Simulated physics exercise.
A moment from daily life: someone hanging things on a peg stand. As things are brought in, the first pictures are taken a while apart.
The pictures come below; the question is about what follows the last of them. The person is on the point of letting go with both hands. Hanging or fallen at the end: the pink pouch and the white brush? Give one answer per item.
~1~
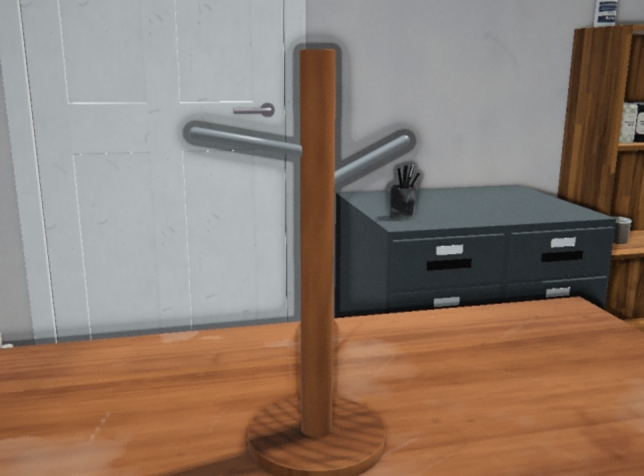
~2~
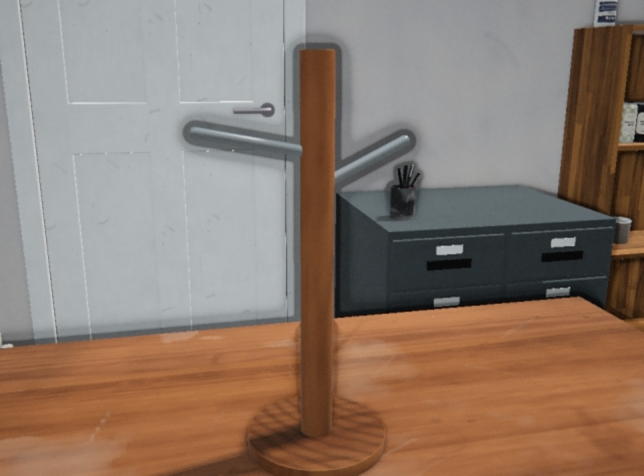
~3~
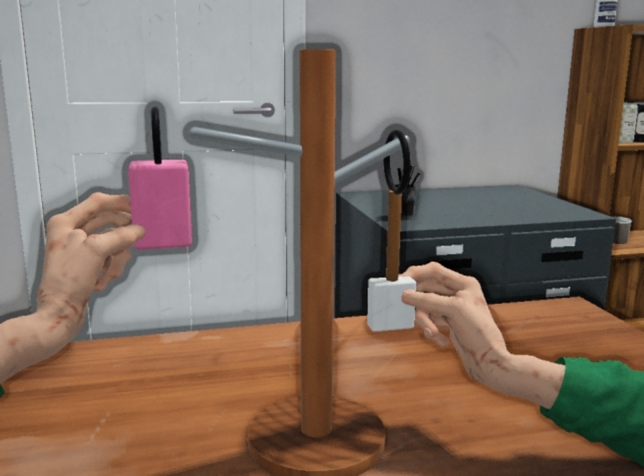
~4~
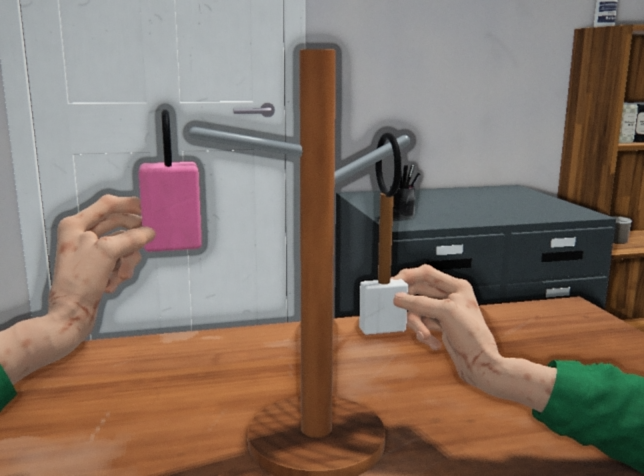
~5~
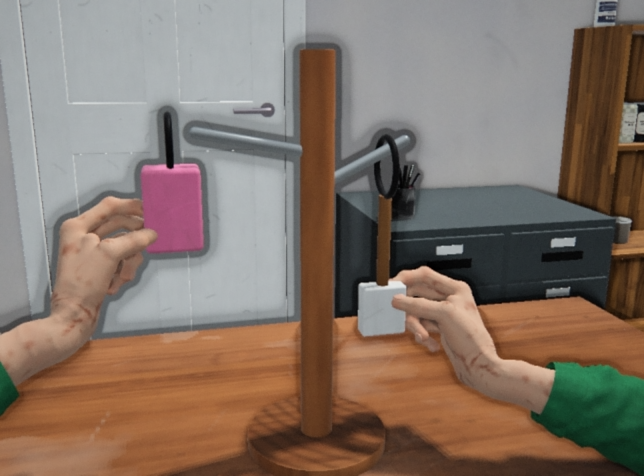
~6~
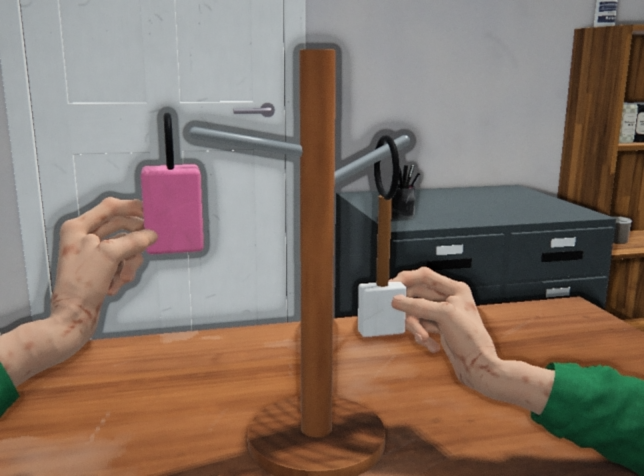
In the end the pink pouch slips down; the white brush hangs there.
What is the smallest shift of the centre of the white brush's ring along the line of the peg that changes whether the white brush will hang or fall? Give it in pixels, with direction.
Shift it right by roughly 20 pixels.
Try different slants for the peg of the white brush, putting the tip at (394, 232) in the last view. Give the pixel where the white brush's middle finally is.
Near (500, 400).
Then, 0.14 s past the last view, pink pouch travelled about its own width near (173, 230); white brush leaning 11° off how it started near (370, 253).
Finally, the pink pouch drops to the table, near (183, 403); the white brush remains hooked, near (349, 263).
